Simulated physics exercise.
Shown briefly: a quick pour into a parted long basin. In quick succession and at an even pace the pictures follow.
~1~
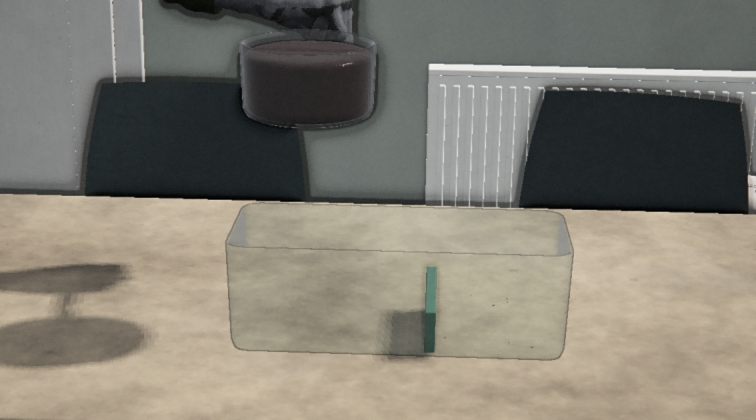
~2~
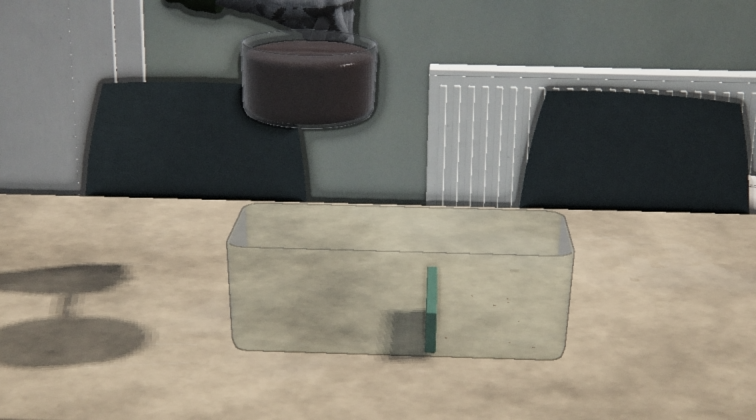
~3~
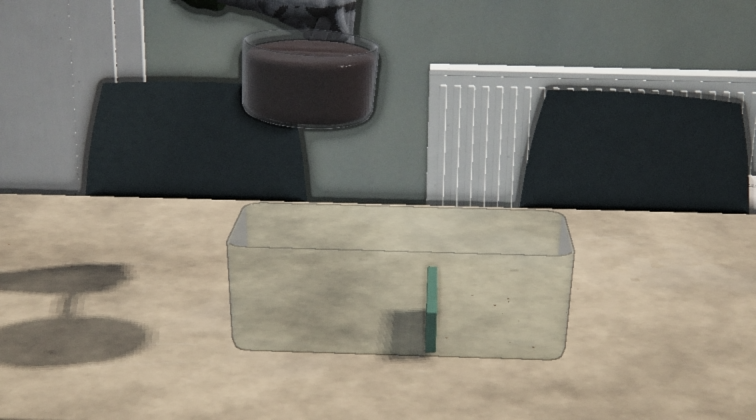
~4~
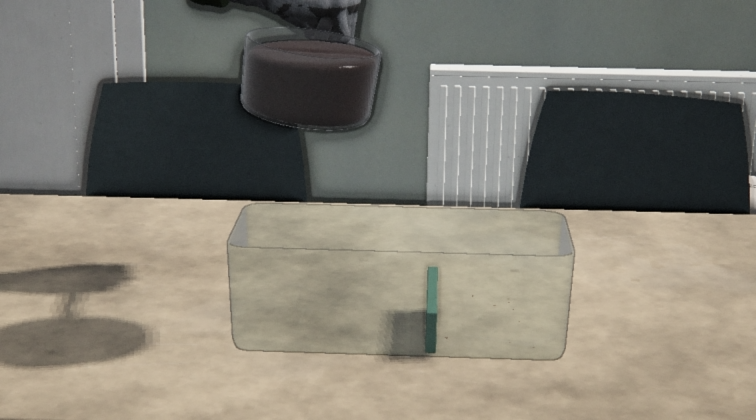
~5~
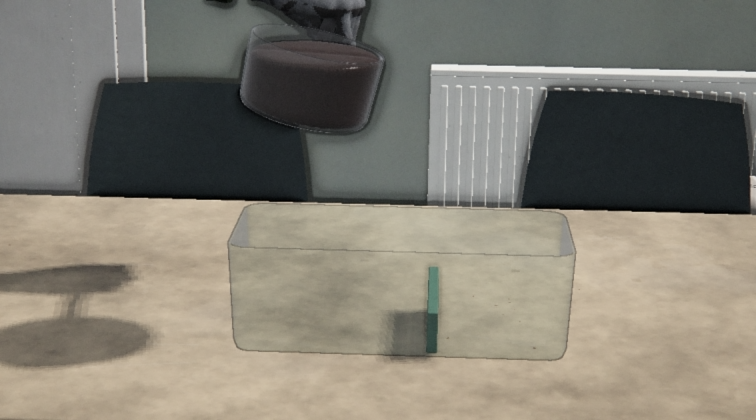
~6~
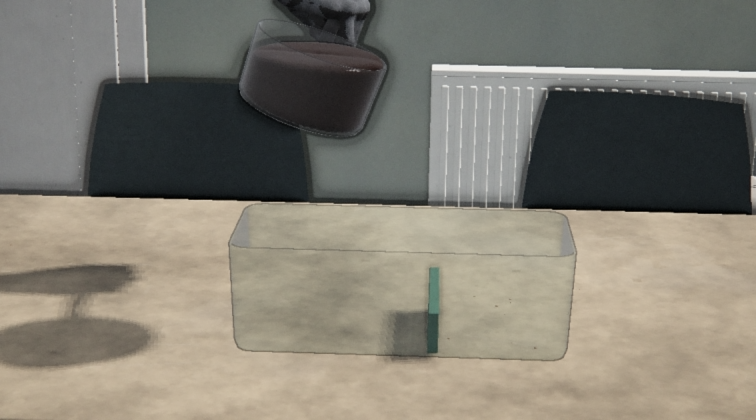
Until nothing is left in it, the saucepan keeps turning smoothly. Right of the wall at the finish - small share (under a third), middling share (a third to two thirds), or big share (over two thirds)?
Middling.
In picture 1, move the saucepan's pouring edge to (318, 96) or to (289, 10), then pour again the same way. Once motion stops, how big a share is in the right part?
In order, some 15 and 10 percent.
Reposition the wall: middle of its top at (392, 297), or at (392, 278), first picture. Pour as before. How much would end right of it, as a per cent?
85 per cent, then 90 per cent, roughly.
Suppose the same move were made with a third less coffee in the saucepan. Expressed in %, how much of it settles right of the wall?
Close to 30 per cent.
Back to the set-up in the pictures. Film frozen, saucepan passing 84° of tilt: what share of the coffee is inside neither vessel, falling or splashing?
Estimated: 45 per cent or thereabouts.
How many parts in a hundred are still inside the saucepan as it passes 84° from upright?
About 45 per cent.
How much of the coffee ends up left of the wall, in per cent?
About 45 per cent.
A moment on, the saucepan is tipped on its side and 44 per cent is still to pour, 3 is left of the wall and 8 right of it.
Next, the saucepan is tipped right over and 8 per cent is still to pour, 27 is left of the wall and 55 right of it.
Then the saucepan is tipped right over and 1 per cent is still to pour, 42 is left of the wall and 52 right of it.
Later the saucepan is tipped right over and 0 per cent is still to pour, 46 is left of the wall and 53 right of it.
In the end 46 per cent lies left of the wall, 53 right of it and 1 outside.
